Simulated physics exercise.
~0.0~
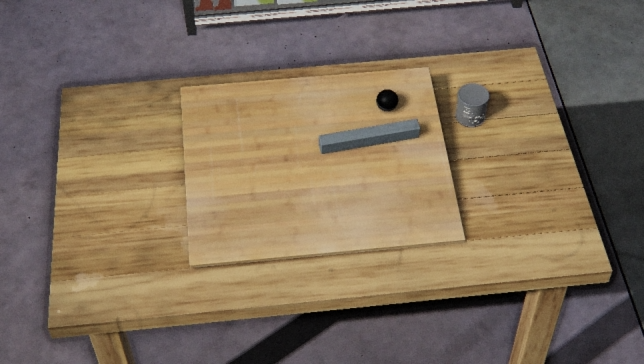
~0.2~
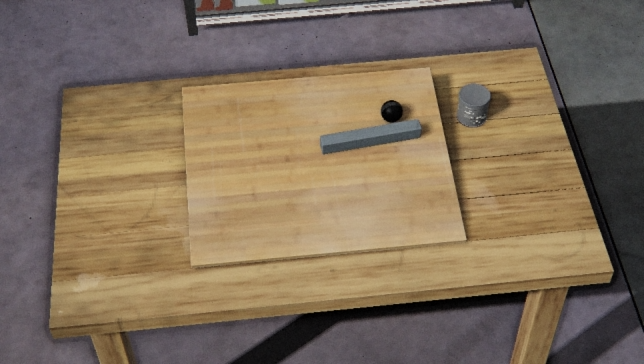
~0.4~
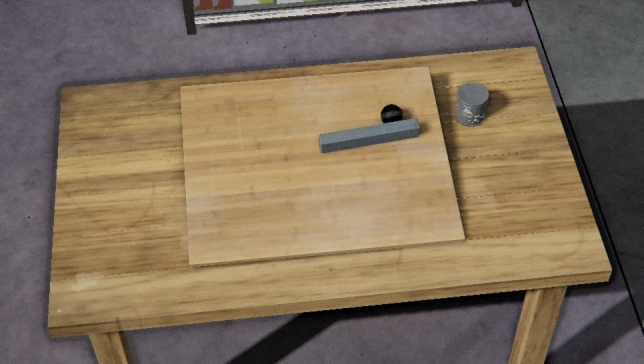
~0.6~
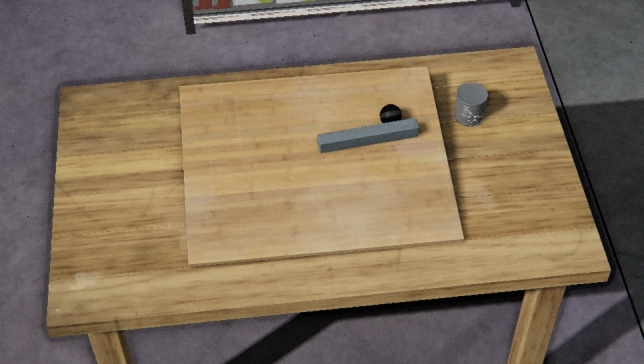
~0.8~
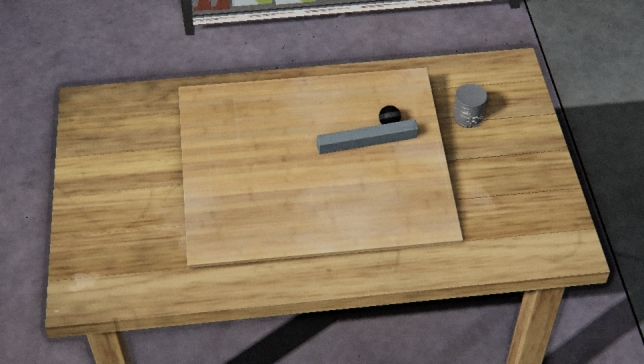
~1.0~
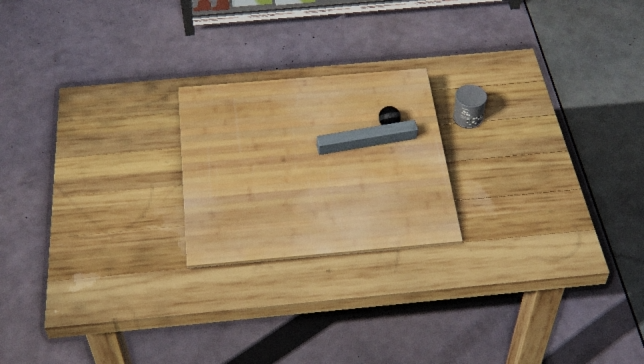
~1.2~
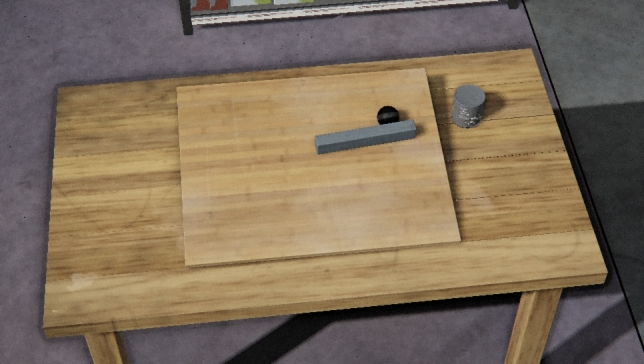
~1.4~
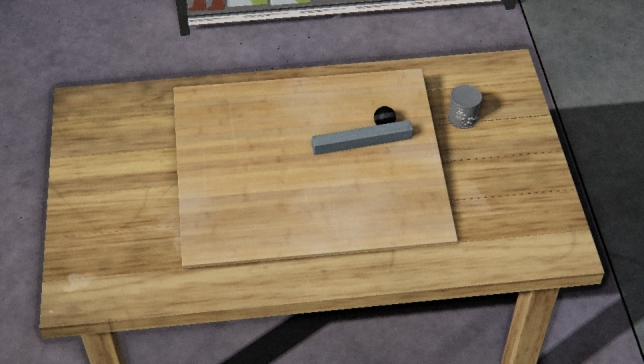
Black ball rolling a short way down a wooden board and stopping behind a grey bar, with a grey tin standing nearby.
